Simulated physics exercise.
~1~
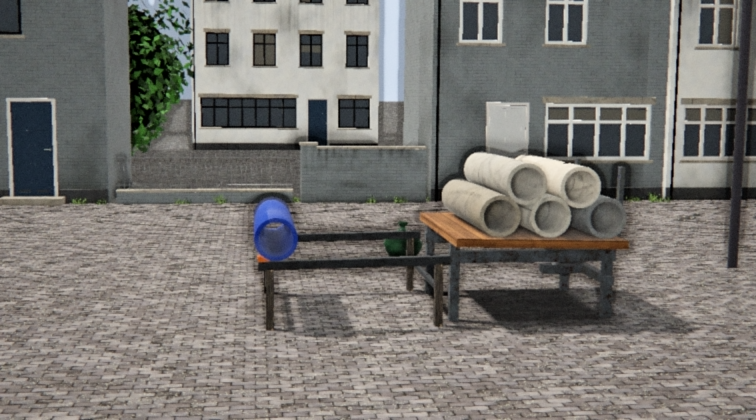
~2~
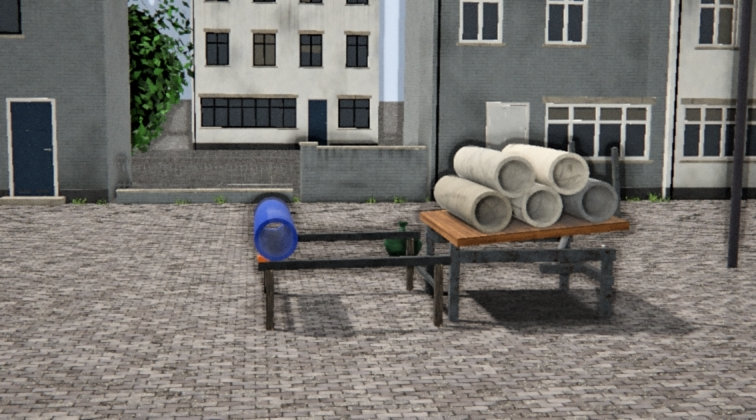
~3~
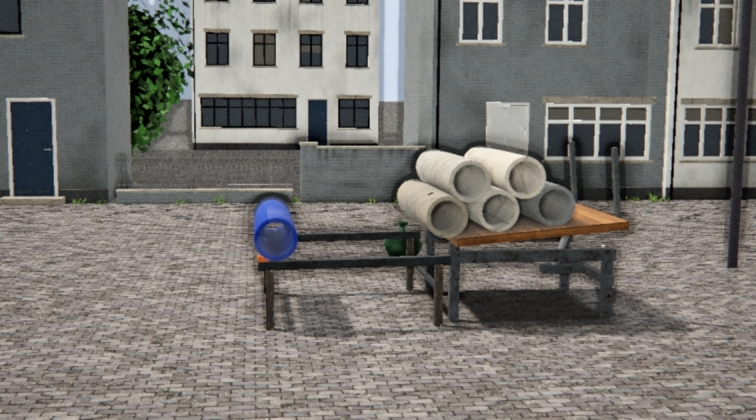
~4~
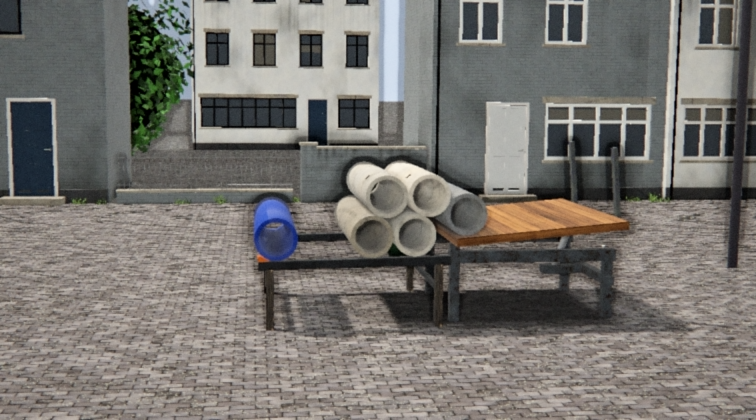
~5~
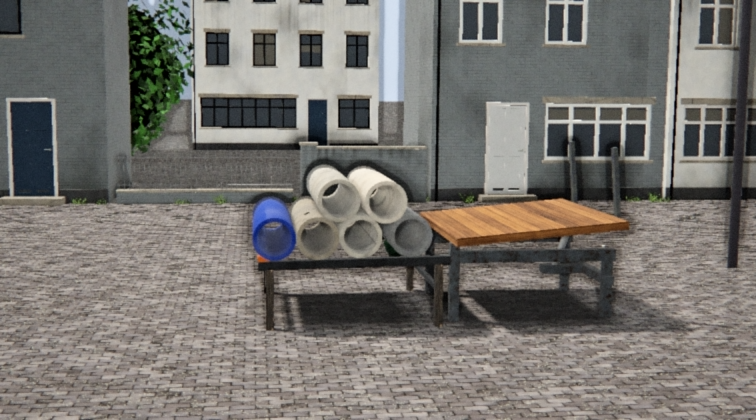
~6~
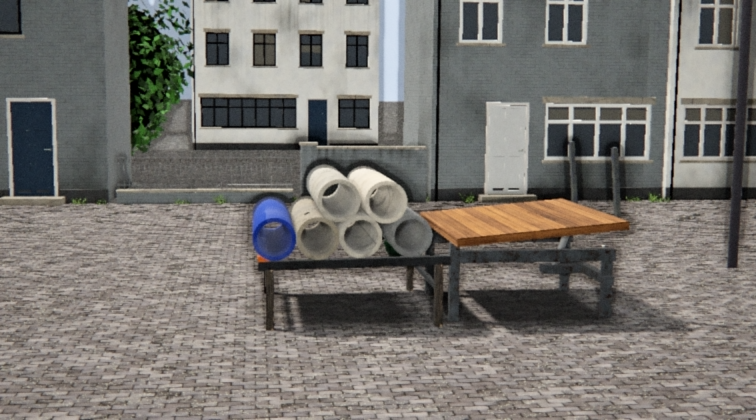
On a cobbled yard in front of some houses, a wooden tabletop tilted up and five pale concrete pipes rolled left together onto a low rack, coming to rest still stacked beside a blue pipe that stayed at the far end.
